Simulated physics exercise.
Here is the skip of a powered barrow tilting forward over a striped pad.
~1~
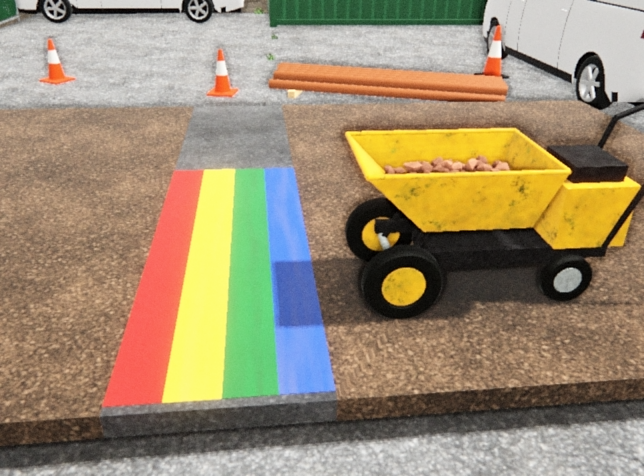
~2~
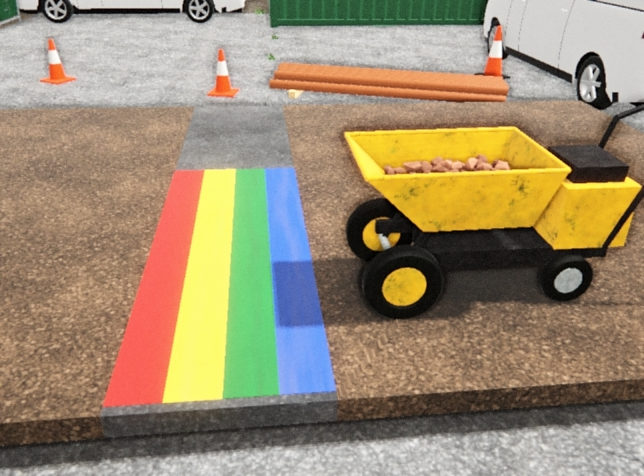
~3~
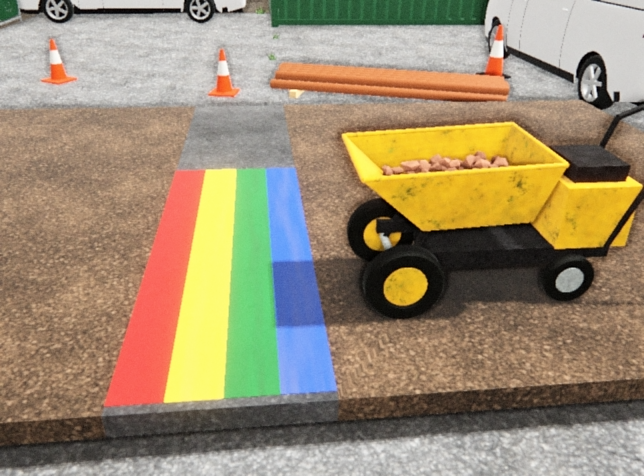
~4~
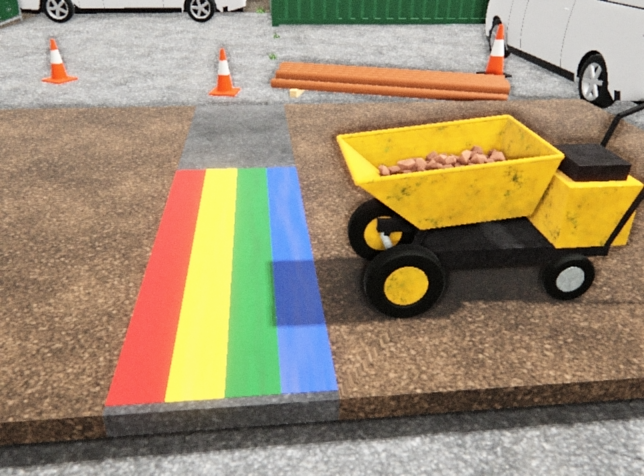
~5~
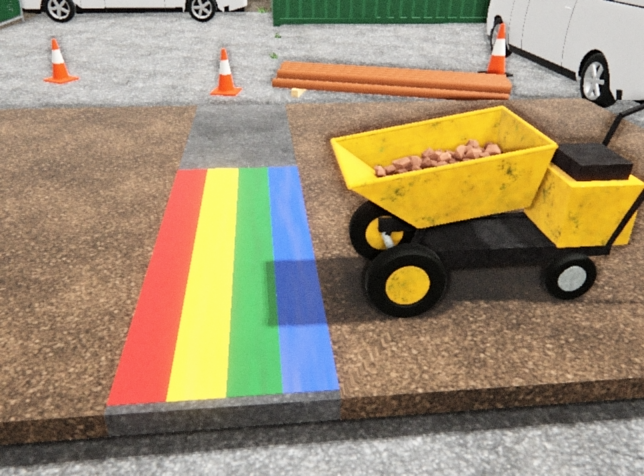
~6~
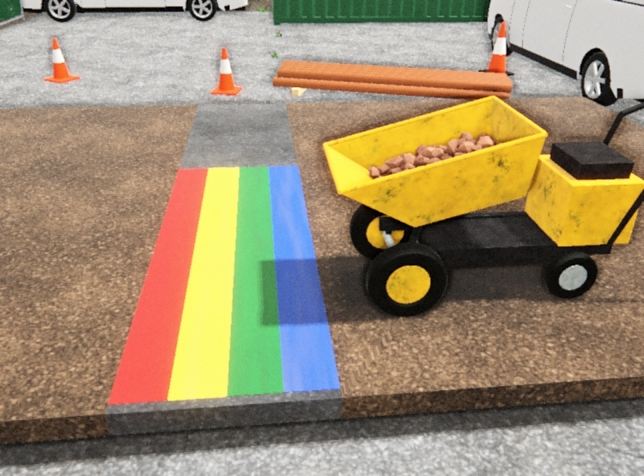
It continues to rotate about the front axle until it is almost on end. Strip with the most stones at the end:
Green strip.
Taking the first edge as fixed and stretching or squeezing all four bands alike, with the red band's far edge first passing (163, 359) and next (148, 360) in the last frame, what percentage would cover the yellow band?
Shares: Close to 30 %; close to 30 %.
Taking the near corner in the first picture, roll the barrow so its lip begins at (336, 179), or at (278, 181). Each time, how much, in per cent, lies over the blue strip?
You'd see close to 0 per cent the first time and close to 0 per cent the next.
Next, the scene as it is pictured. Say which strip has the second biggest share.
The yellow strip comes second.
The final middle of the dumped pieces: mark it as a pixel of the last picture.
Centre at rest: Close to (235, 288).
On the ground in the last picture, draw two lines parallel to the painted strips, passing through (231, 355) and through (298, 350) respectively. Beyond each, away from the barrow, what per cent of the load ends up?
About 40 and 90 %.
Soon after the last picture, skip tipped steeply; all in the skip.
A little later, skip tipped right over; most in the skip; a stray few over the blue strip; a small part over the green strip.
Later still, skip tipped right over; a small part in the skip; a stray few over the blue strip; about half over the green strip; about a quarter over the yellow strip; a small part over the red strip; a stray few off the paint.
By the end, skip tipped right over; a small part in the skip; a small part over the blue strip; about half over the green strip; about a quarter over the yellow strip; a small part over the red strip; a stray few off the paint.
